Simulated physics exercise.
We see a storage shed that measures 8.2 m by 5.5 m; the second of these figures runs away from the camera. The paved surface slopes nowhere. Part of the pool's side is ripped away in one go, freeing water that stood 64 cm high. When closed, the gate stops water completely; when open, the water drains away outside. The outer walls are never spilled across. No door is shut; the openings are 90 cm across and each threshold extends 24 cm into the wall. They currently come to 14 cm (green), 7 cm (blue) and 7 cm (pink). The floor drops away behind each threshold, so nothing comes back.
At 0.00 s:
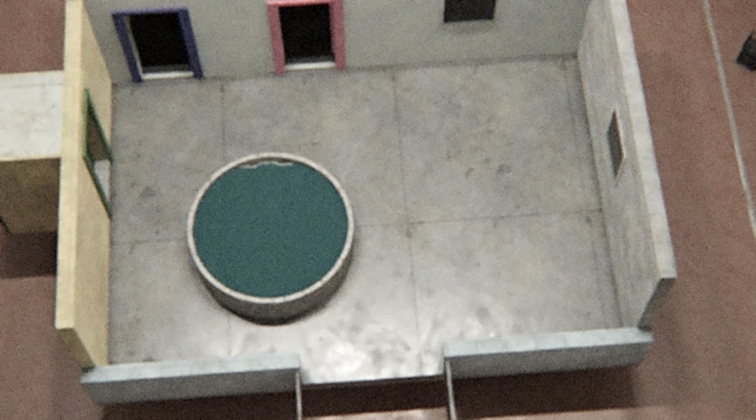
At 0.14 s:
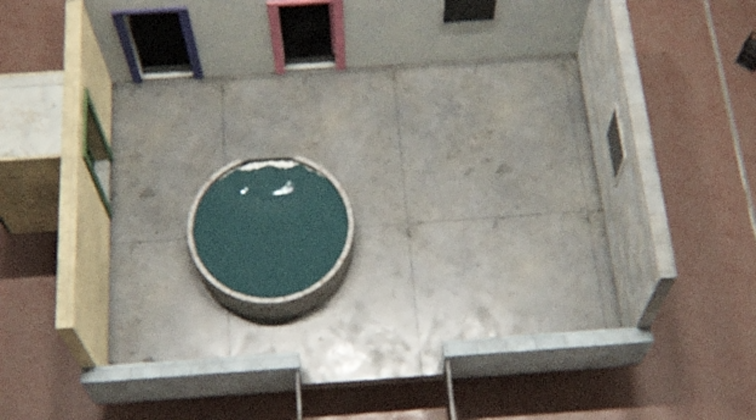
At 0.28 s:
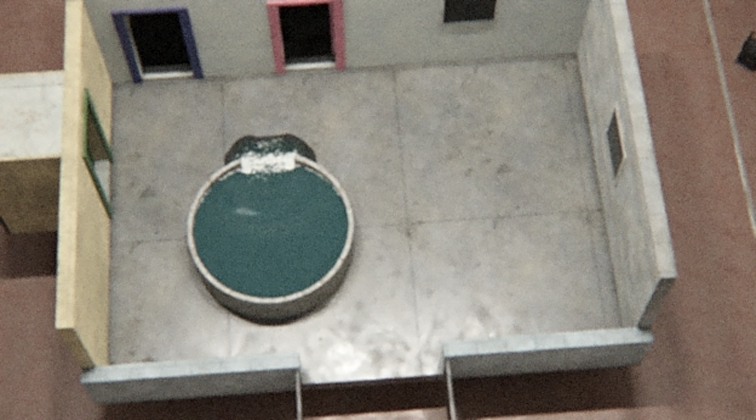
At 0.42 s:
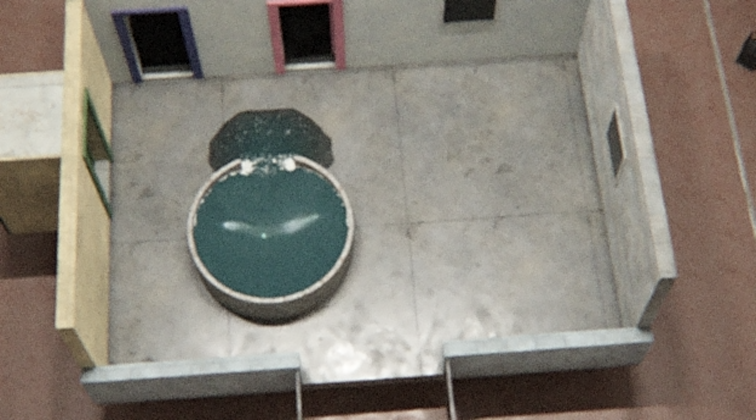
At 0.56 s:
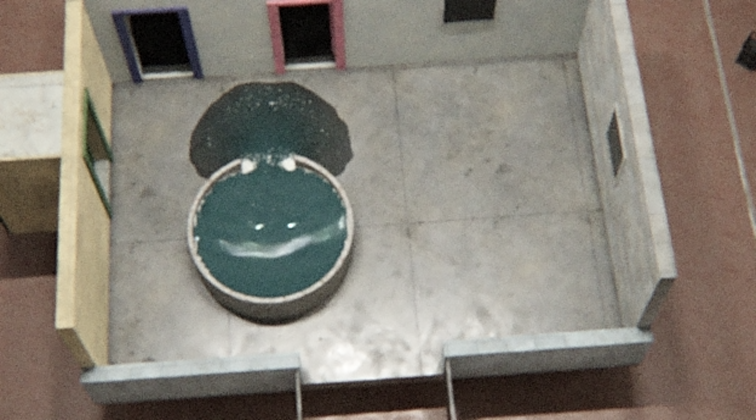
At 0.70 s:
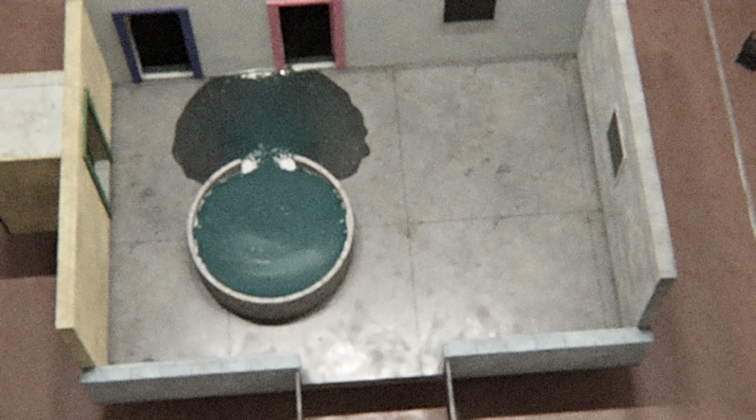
A round pool of dark teal water stands left of centre in a pale grey walled yard, seen from high above, with blue and pink doorways in the back wall and a green-edged opening at left. Water breaks through the pool's far rim and pours out, rippling the surface behind it. A dark puddle fans across the floor to the back wall near the pink doorway, while the camera stays still.
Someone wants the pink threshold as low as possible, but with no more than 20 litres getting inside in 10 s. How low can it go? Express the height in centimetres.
No lower than roughly 24 cm.
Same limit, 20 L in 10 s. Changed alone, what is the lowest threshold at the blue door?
The blue door needs around 14.5 cm.
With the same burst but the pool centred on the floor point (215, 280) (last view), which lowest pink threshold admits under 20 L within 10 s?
12.5 cm or thereabouts.
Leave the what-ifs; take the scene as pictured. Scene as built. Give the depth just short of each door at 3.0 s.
Green door 6 cm, blue door 13 cm, pink door 22 cm.
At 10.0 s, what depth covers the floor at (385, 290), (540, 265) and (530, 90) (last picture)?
Approx. 2 / 3 / 7 cm.
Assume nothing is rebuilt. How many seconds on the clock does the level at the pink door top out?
Near 1.8 s.
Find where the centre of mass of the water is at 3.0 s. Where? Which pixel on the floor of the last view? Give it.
I'd put it close to (268, 194).
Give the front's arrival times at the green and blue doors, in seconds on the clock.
Green 2.4 s, blue 1.0 s.
After 1.4 s water covers 20 % of the floor, deepest (33 cm) near (257, 77); 20 cm at the pink door, 40 litres in over its 7 cm threshold.
After 3.0 s water covers 30 % of the floor, deepest (28 cm) near (122, 86); 22 cm at the pink door, 209 litres in over its 7 cm threshold.
After 10.0 s water covers 90 % of the floor, deepest (12 cm) near (236, 88); 10 cm at the pink door, 408 litres in over its 7 cm threshold.
At the pink door as built, the water arrived by 0.7 s and peaked near 25 cm at 1.8 s.
Run again over the same 10 s with other heights there, 47 litres in over 20.5 cm, 5 litres over 28 cm. The limit of 20 litres is kept from about 24 cm up.
